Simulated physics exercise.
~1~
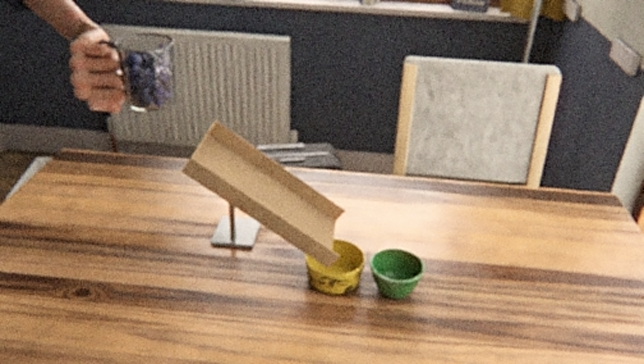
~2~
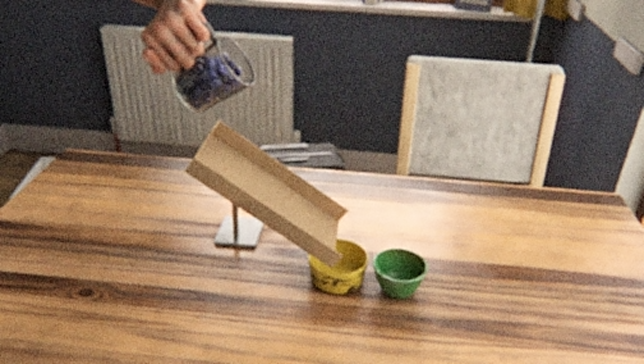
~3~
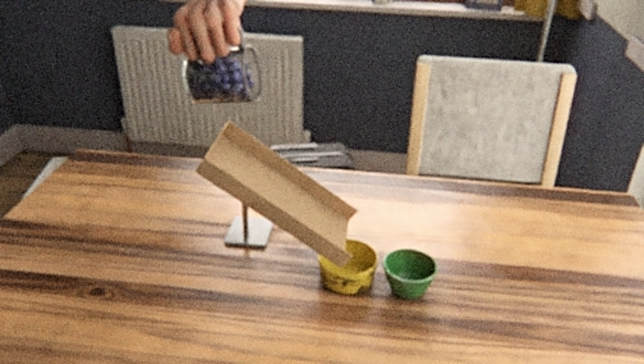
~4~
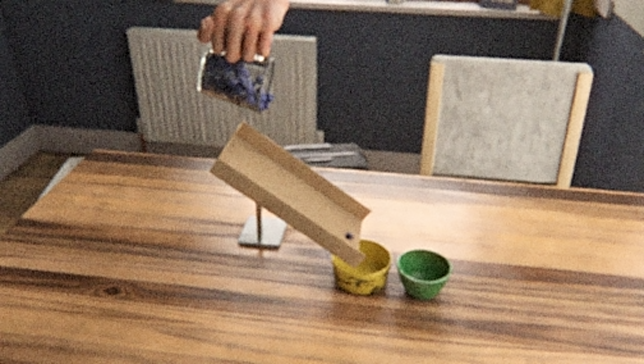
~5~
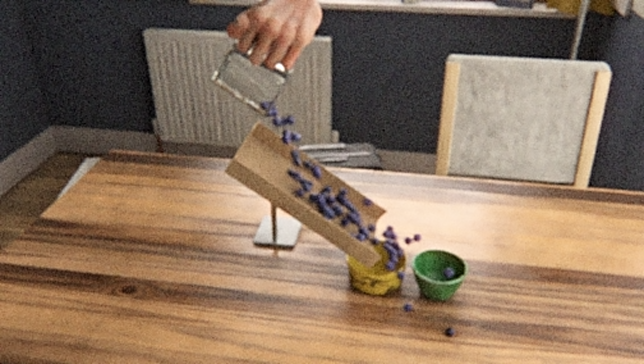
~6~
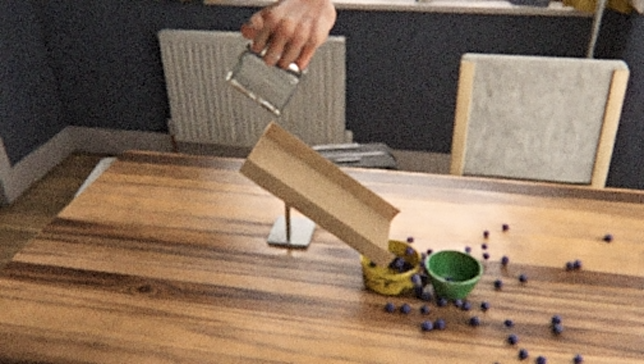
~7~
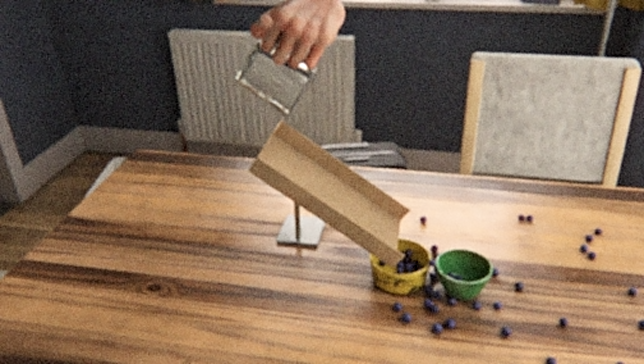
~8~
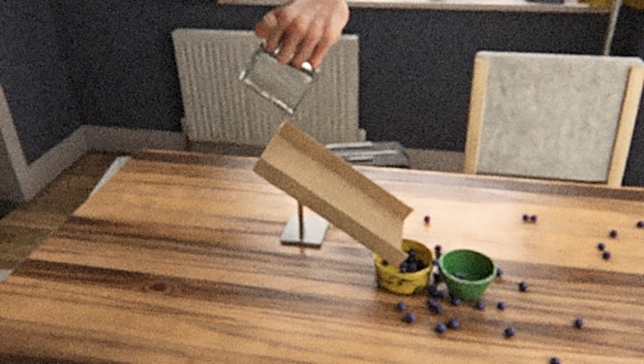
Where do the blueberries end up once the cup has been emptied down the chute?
Most of them end up scattered outside the containers, and a fair share settles in the yellow dish. Only a small few end up in the green bowl.
